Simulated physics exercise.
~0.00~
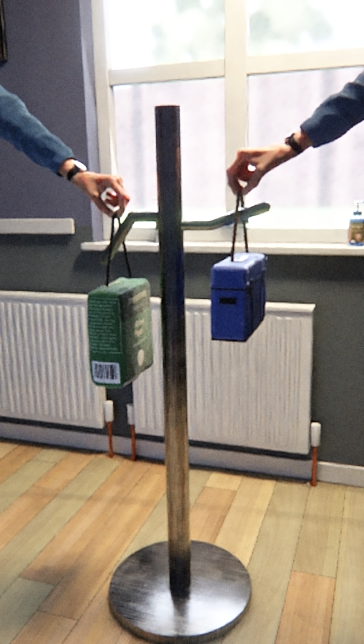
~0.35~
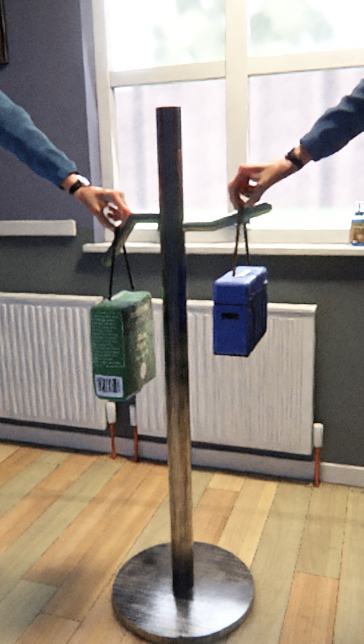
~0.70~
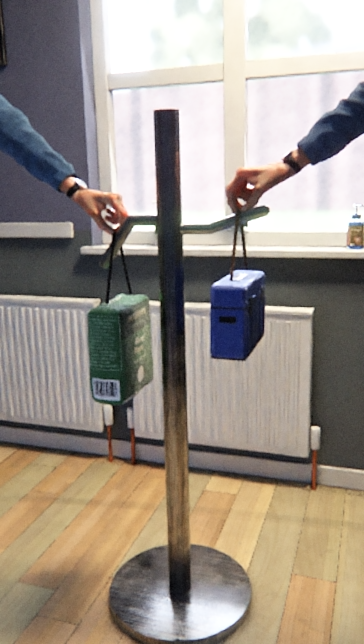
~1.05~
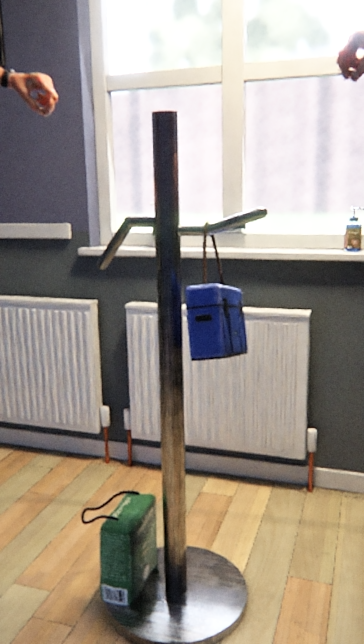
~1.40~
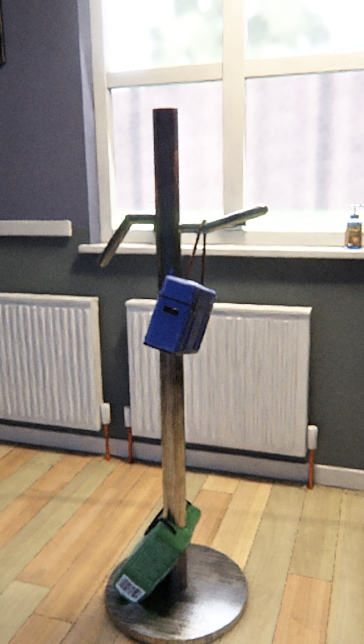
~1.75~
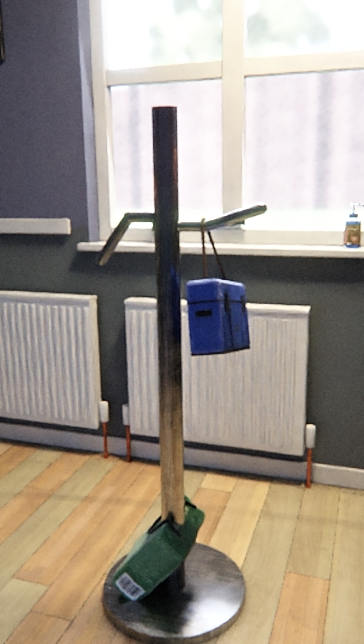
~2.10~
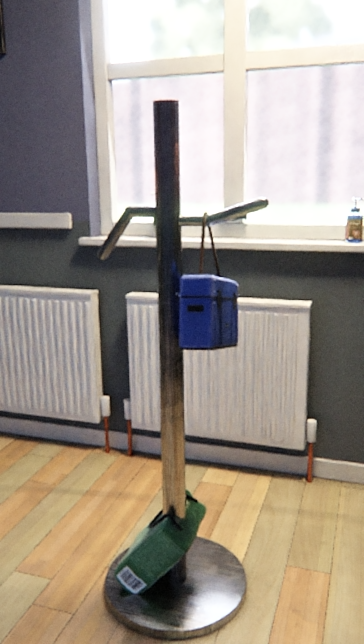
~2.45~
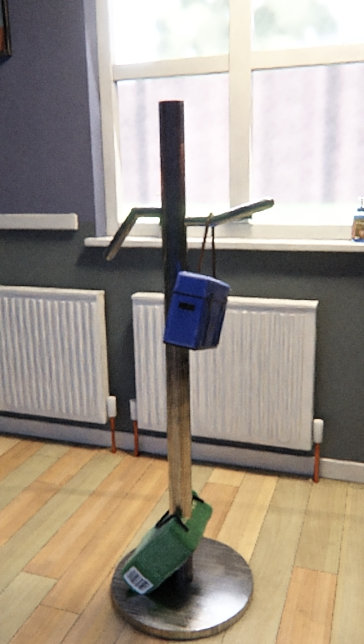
The footage shows two hands lowering a green box-shaped container and a blue case by their loops onto a post's two pegs, then letting go. The green container drops and ends up leaning against the post's base, while the blue case swings but stays hanging on the right peg.
